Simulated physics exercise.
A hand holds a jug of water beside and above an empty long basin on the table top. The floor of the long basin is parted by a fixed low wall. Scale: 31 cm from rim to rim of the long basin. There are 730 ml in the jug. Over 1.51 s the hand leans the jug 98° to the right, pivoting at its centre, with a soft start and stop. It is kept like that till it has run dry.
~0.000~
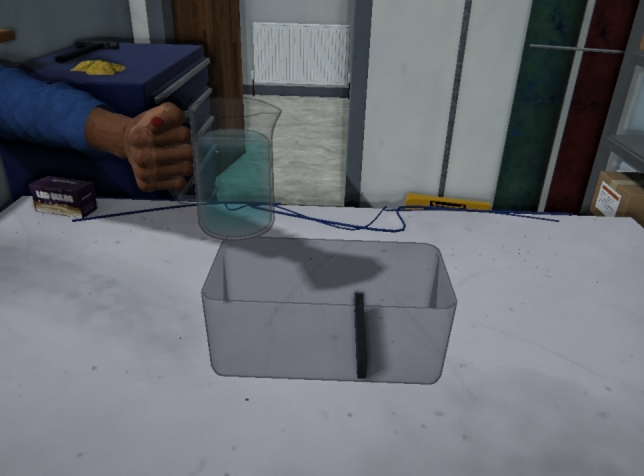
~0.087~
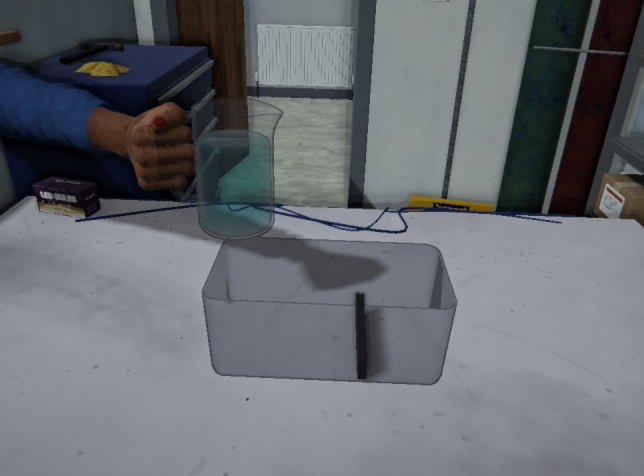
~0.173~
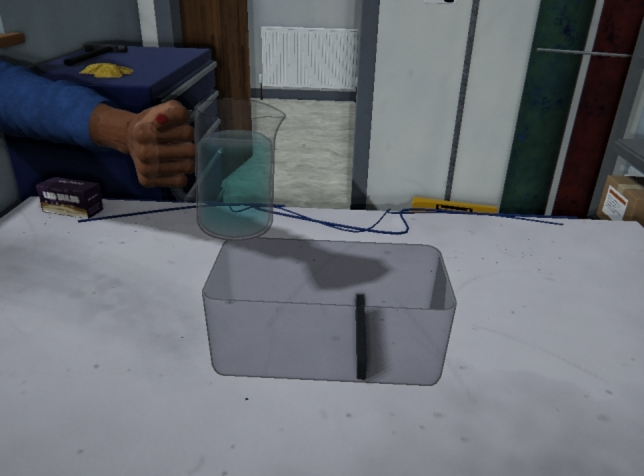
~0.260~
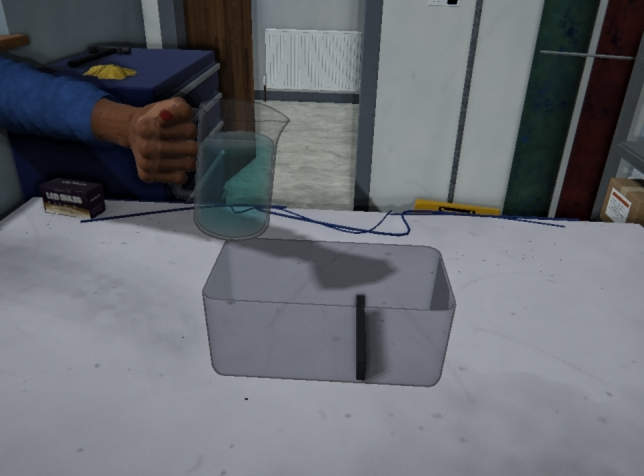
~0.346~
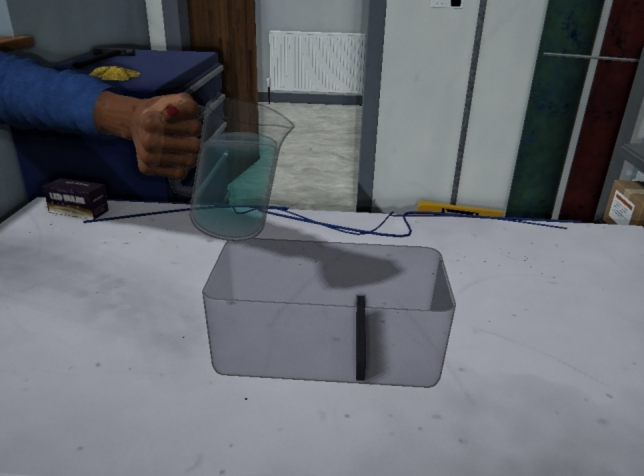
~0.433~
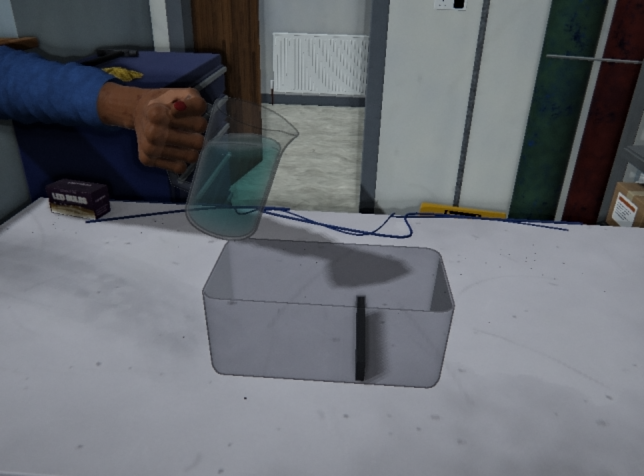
On the table top, a hand leans a jug of water rightward beside an empty basin.
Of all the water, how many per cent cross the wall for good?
Roughly 48 per cent is past the wall.
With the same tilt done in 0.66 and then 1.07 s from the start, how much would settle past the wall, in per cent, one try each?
First 45, then 45 per cent.
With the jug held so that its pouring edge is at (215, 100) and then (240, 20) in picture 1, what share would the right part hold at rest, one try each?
First 10, then 10 per cent.
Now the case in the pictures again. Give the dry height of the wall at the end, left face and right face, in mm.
Some 22 mm on the left and 12 mm on the right.
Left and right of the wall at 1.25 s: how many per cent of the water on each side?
Left about 14, right about 14.
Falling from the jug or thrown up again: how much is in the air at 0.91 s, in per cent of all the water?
Near 5 in a hundred.
By 0.91 s the tilt is 64° and 94 per cent is still to pour, 1 is left of the wall and 0 right of it.
By 1.25 s the tilt is 91° and 55 per cent is still to pour, 14 is left of the wall and 13 right of it.
By 1.62 s the tilt is 98° and 15 per cent is still to pour, 33 is left of the wall and 44 right of it.
By 2.01 s the tilt is 98° and 2 per cent is still to pour, 48 is left of the wall and 47 right of it.
At rest 51 per cent lies left of the wall, 48 right of it and 1 outside.
